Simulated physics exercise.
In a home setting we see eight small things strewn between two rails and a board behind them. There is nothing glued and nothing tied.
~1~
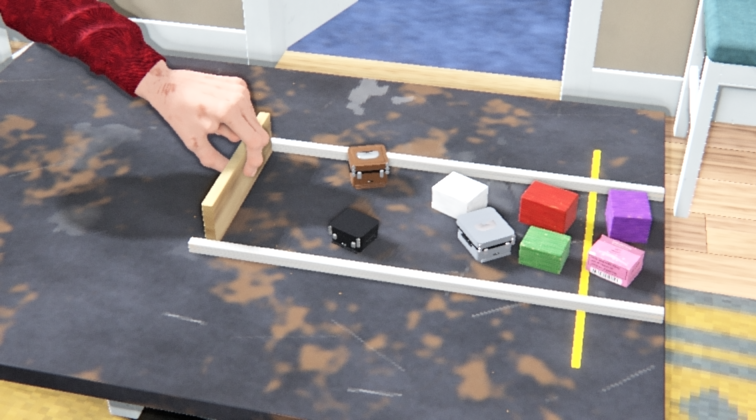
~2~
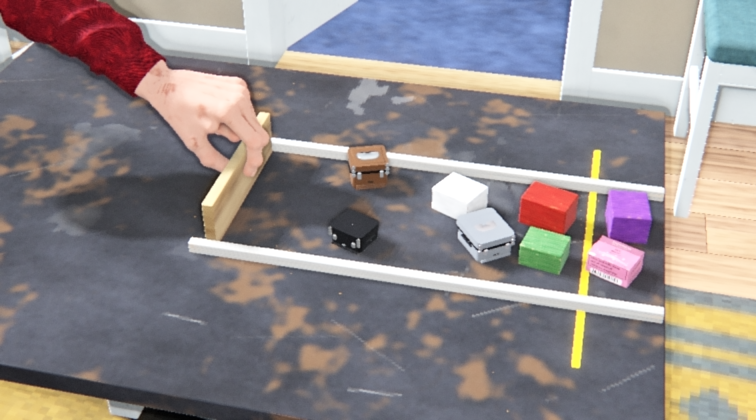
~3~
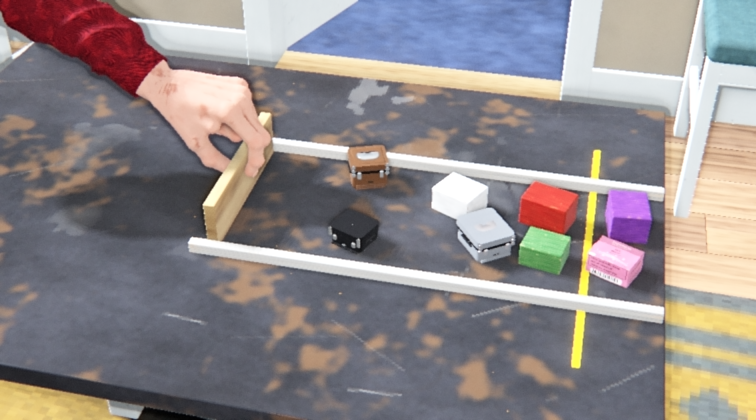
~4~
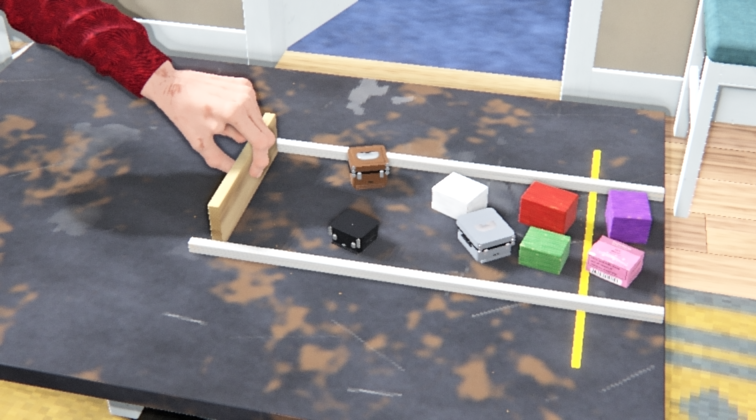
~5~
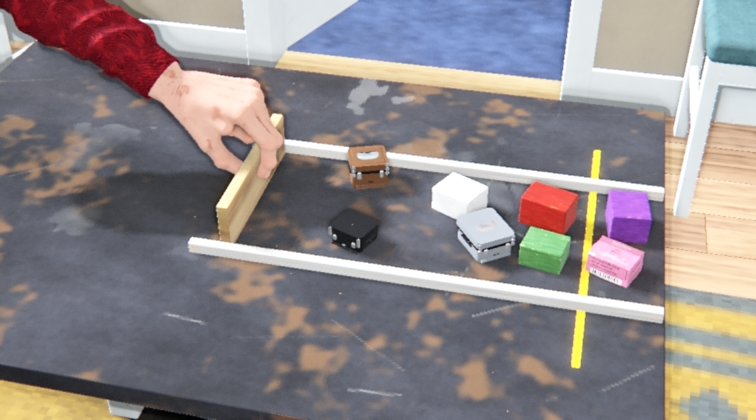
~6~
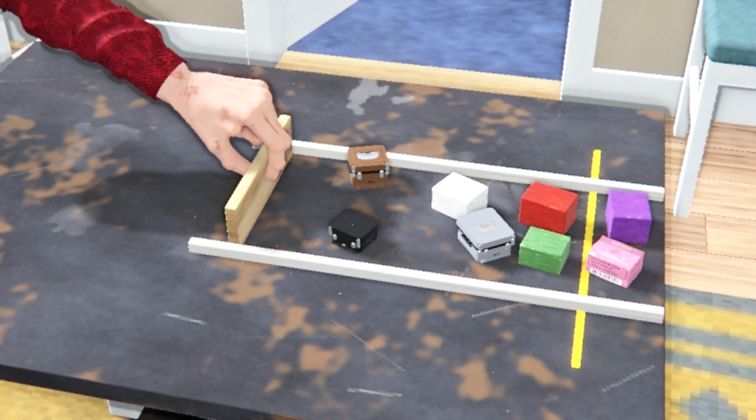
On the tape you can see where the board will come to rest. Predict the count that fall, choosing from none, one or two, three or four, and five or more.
Three up to four drop.
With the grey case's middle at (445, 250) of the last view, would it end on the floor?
Result: Grey case saved.
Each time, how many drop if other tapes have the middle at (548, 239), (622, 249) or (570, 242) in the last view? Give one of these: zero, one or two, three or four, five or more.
One or two; five or over; 3 or 4.
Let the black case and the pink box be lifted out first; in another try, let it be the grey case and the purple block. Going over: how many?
Taking the two tries in turn, it comes to 1 and 1.
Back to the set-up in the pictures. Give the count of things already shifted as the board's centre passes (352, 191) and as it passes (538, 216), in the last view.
One spot: 2. Other spot: 8.
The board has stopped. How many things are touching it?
Total: 3.
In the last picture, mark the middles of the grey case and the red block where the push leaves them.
Around (648, 271), then around (654, 226).
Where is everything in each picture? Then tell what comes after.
Purple block (628, 216); pink box (615, 261); green block (545, 250); board (240, 176); tape (588, 244), in the first picture.
Pink box (615, 261); board (240, 176), in the second picture.
Green block (545, 251); black case (355, 233), in the third picture.
Purple block (628, 216); red block (549, 209), in the fourth picture.
Pink box (615, 261); white block (460, 197), in the fifth picture.
Purple block (628, 216); pink box (615, 261); green block (545, 251); board (262, 179); tape (588, 244), in the sixth picture.
Soon after, none off yet; purple block at rest near (628, 216); pink box at rest near (615, 261); green block at rest near (545, 251).
At rest, the number that fall off is three or four; fallen, green block, pink box and purple block.
